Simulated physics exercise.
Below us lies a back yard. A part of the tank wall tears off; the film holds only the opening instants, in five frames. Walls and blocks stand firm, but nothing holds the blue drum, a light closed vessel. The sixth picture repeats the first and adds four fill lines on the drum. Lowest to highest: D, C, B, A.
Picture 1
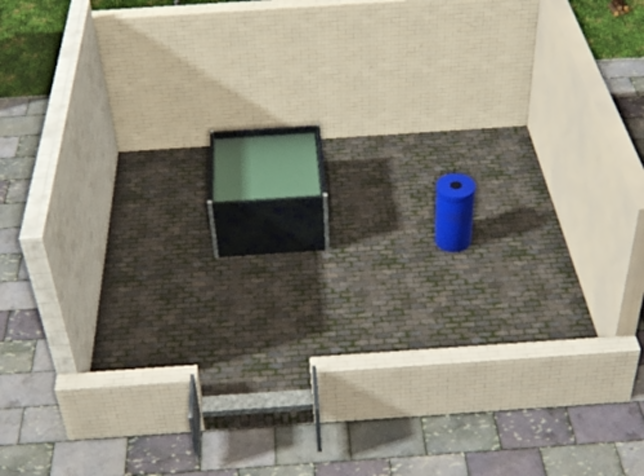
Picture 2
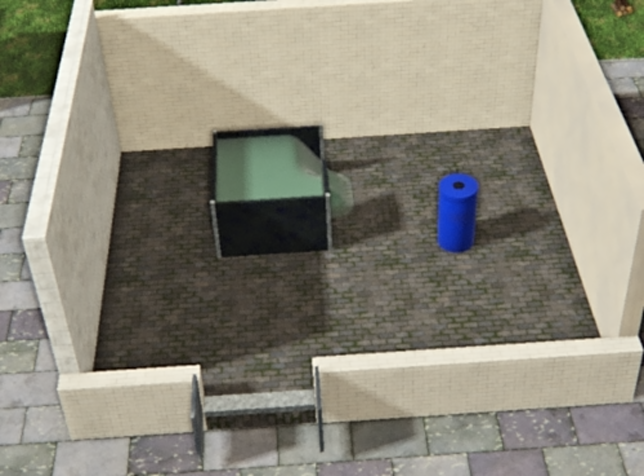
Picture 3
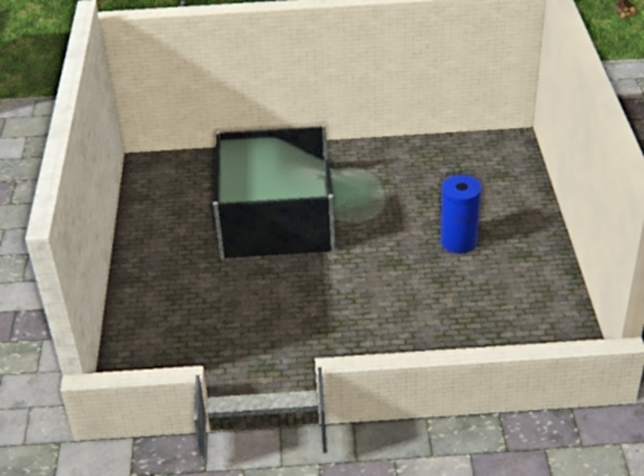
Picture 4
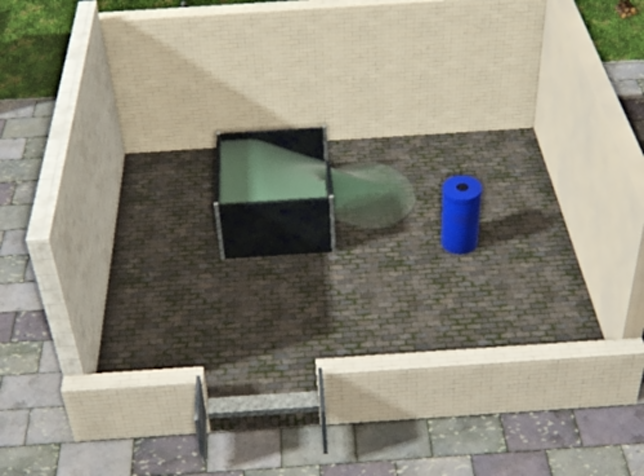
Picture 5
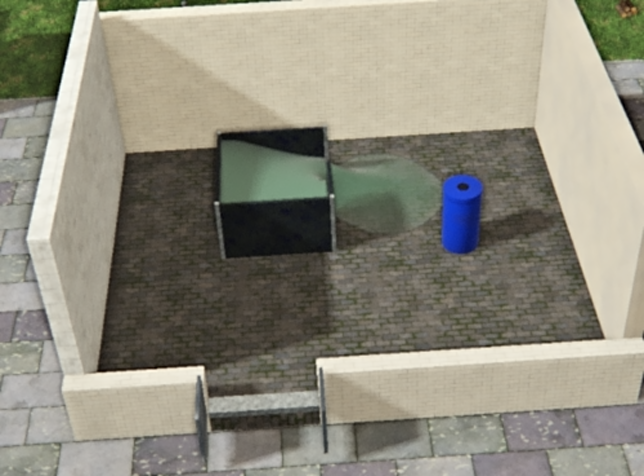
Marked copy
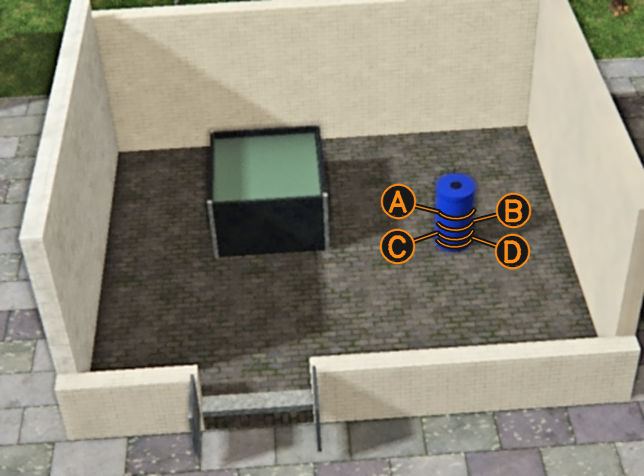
Pale green liquid fills a square, dark-sided tank in a walled, brick-paved back yard, with a blue drum standing to its right. The liquid pours out through the tank's right side and spreads rightward across the paving in a widening, rounded puddle, its edge drawing close to the drum.
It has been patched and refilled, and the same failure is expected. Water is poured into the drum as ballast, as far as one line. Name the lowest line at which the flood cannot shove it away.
C.
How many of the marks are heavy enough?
Three of them.
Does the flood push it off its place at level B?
No, not at all.
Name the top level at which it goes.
D.
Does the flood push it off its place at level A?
No, not at all.
On the marked copy, A at (458, 218); B at (457, 230); C at (456, 239); D at (456, 246); from the bottom up D, C, B, A.
Choosing A, it does not move.
Choosing B, it does not move.
Choosing C, it does not move.
Choosing D, it is pushed about twice its own width away.
